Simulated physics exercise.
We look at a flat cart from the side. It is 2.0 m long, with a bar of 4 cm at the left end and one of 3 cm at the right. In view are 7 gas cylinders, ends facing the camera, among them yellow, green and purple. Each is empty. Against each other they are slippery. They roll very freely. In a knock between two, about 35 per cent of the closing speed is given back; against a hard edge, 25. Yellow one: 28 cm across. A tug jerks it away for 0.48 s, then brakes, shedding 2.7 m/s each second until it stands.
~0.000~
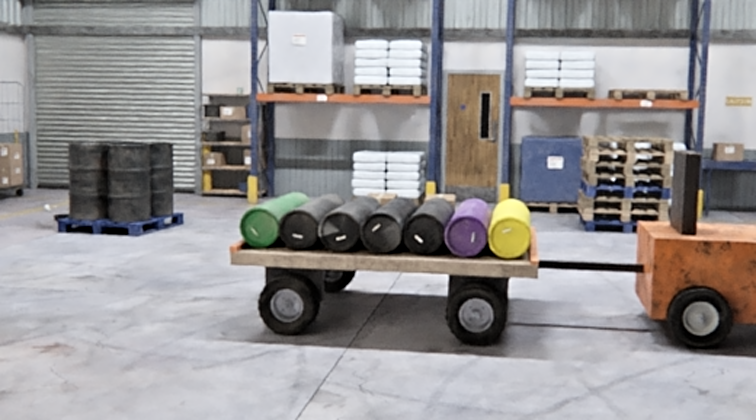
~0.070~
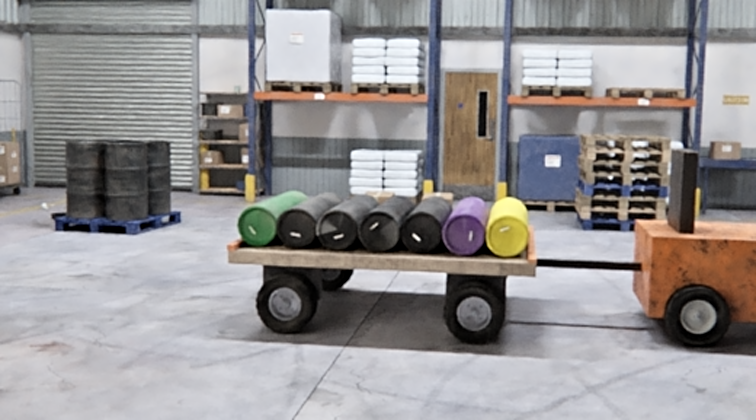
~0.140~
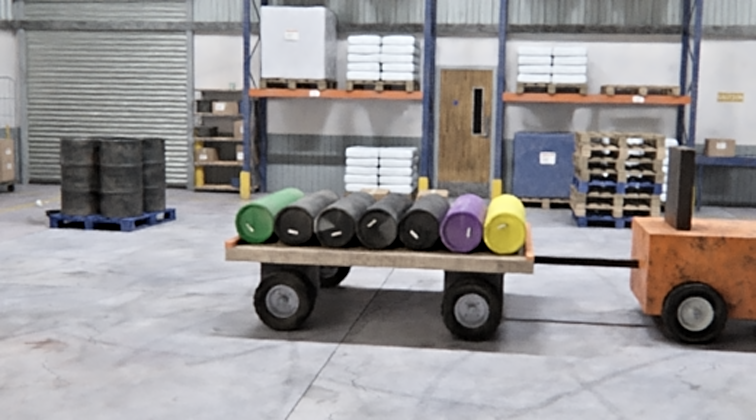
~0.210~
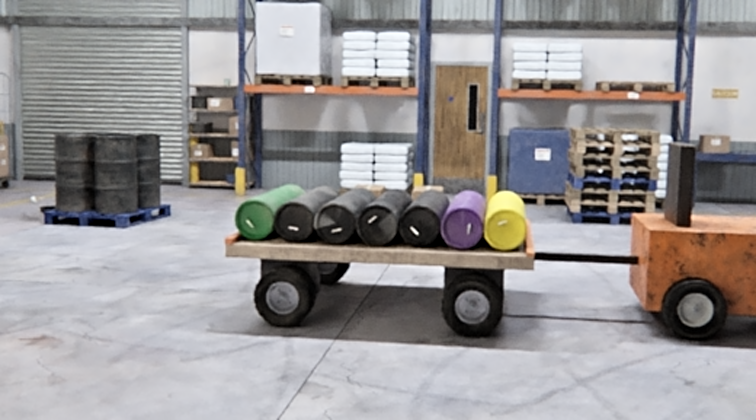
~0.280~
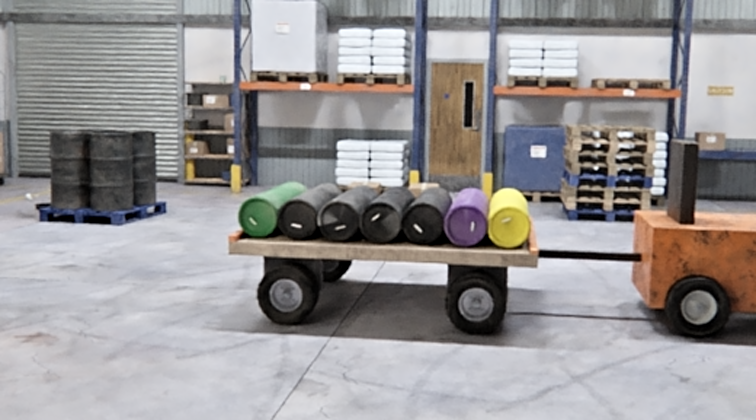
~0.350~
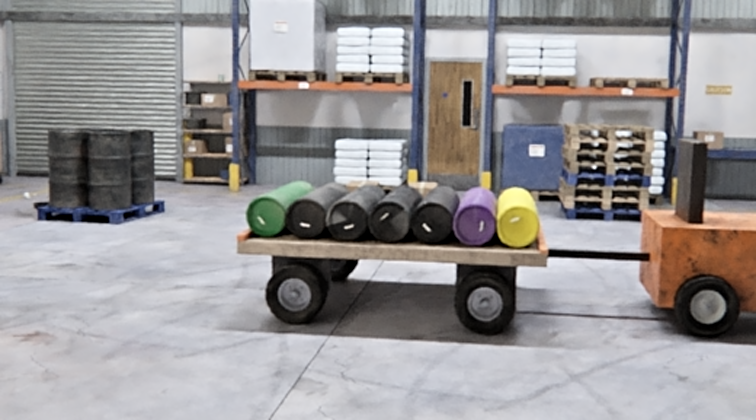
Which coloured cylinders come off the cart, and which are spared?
The yellow cylinder goes over a bar, the green is kept aboard, the purple goes over a bar.
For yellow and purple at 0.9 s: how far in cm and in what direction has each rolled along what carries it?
Yellow 10 cm right, purple 10 cm right.
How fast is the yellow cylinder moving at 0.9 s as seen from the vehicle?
The speed is close to 0.3 m/s.
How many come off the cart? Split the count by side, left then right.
By side, that's 0 to the left and 2 to the right.
By 0.9 s, yellow is on the deck, 5 cm from the right bar, rolling right along the cart; green is on the deck, 20 cm from the left bar, rolling right along the cart; purple is on the deck, 35 cm from the right bar, rolling right along the cart; 0 over a bar so far.
By 1.4 s, yellow is over the right bar and falling; green is on the deck, 45 cm from the left bar, rolling right along the cart; purple is on the deck, 10 cm from the right bar, rolling right along the cart; 1 over a bar so far.
By 2.0 s, yellow is over the right bar and down; green is on the deck, 60 cm from the left bar, rolling right along the cart; purple is over the right bar and falling; 2 over a bar so far.
Finally (3.4 s), yellow is over the right bar and down; green is on the deck, 70 cm from the left bar; purple is over the right bar and down; 2 over a bar so far.
